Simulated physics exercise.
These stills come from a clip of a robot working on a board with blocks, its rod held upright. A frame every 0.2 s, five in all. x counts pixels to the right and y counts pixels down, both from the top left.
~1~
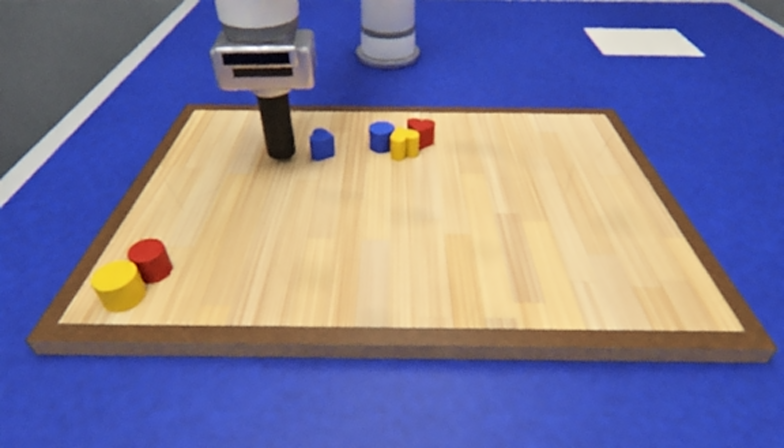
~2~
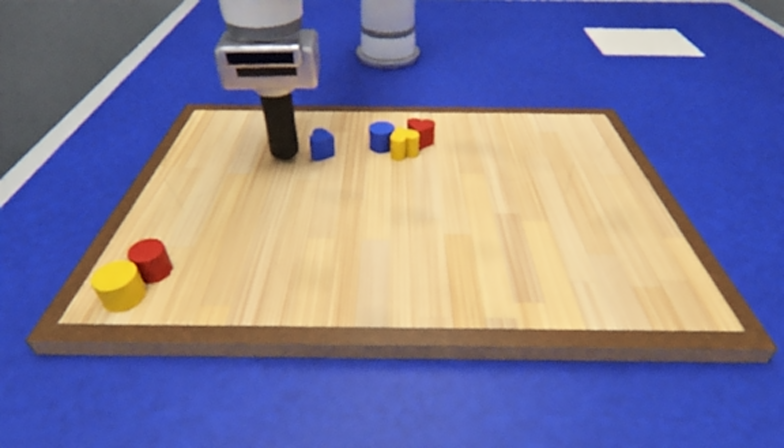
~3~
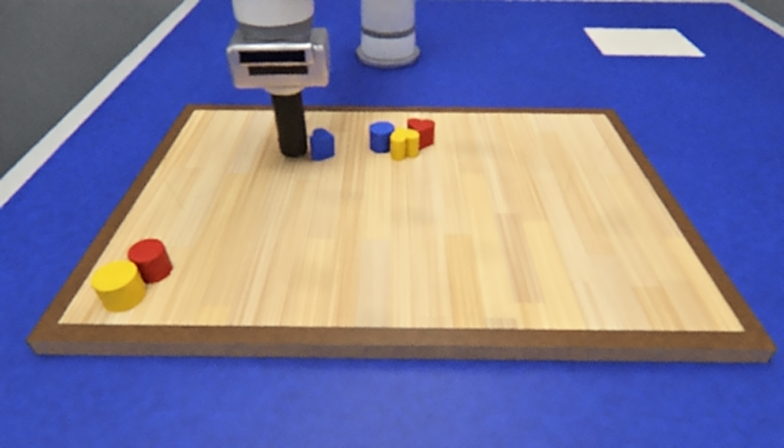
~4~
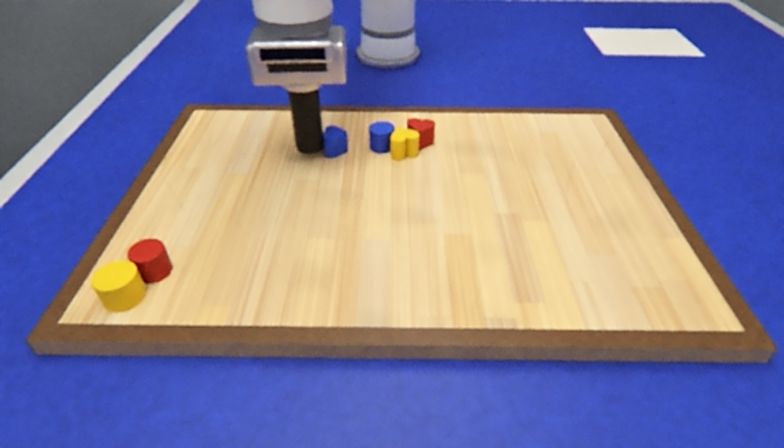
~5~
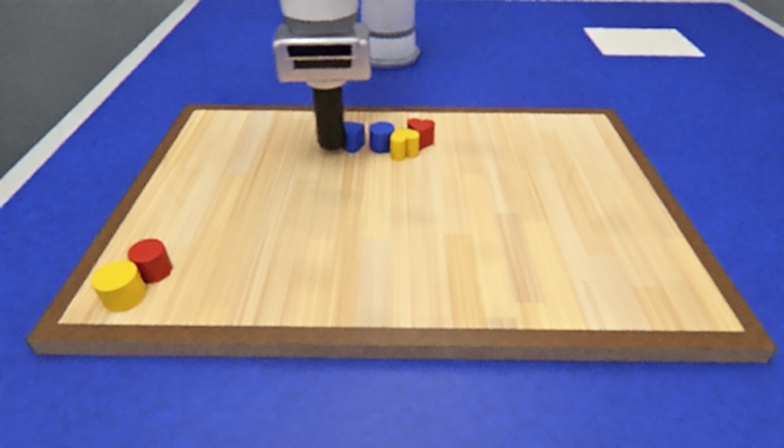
On a wooden board over a blue surface, a robot's black rod moves right to a small blue block and pushes it a short way toward the blue cylinder, while the yellow and red blocks stay still.
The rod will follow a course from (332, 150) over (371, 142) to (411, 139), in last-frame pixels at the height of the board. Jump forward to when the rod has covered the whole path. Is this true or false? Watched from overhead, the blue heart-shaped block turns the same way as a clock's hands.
Verdict: False.
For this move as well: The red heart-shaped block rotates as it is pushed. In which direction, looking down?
From overhead, clockwise.
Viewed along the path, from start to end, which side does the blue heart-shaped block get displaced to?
Out to the left.
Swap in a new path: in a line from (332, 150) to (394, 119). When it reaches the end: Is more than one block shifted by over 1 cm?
Final answer: Yes.
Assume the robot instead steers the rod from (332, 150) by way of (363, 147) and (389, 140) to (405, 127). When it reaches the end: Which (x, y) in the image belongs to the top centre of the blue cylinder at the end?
The centre of its top will be at (431, 112).
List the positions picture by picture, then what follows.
In the first frame, lower end of the rod at (282, 152), tops of blocks, blue heart-shaped block at (320, 134), blue cylinder at (382, 127), yellow heart-shaped block at (404, 134), red heart-shaped block at (421, 124).
In the second frame, rod at (285, 152), blocks as before.
In the third frame, rod at (294, 150), blocks as before.
In the fourth frame, rod at (310, 147), blue heart-shaped block at (333, 132).
In the fifth frame, rod at (332, 144), blue heart-shaped block at (352, 127), blue cylinder at (382, 127), yellow heart-shaped block at (404, 134), red heart-shaped block at (421, 124).
What follows on the original path. One third of the way, rod at (358, 138); blue heart-shaped block at (376, 119), turned 15° anticlockwise; blue cylinder at (397, 124); yellow heart-shaped block at (409, 136), turned 25° clockwise; red heart-shaped block at (423, 124).
Two thirds of the way, rod at (385, 133); blue heart-shaped block at (396, 112), turned 35° anticlockwise; blue cylinder at (414, 121); yellow heart-shaped block at (411, 136), turned 40° clockwise; red heart-shaped block at (440, 127).
At the end, rod at (412, 132); blue heart-shaped block at (405, 109), turned 75° anticlockwise; blue cylinder at (439, 119); yellow heart-shaped block at (411, 136), turned 40° clockwise; red heart-shaped block at (457, 129), turned 50° clockwise.
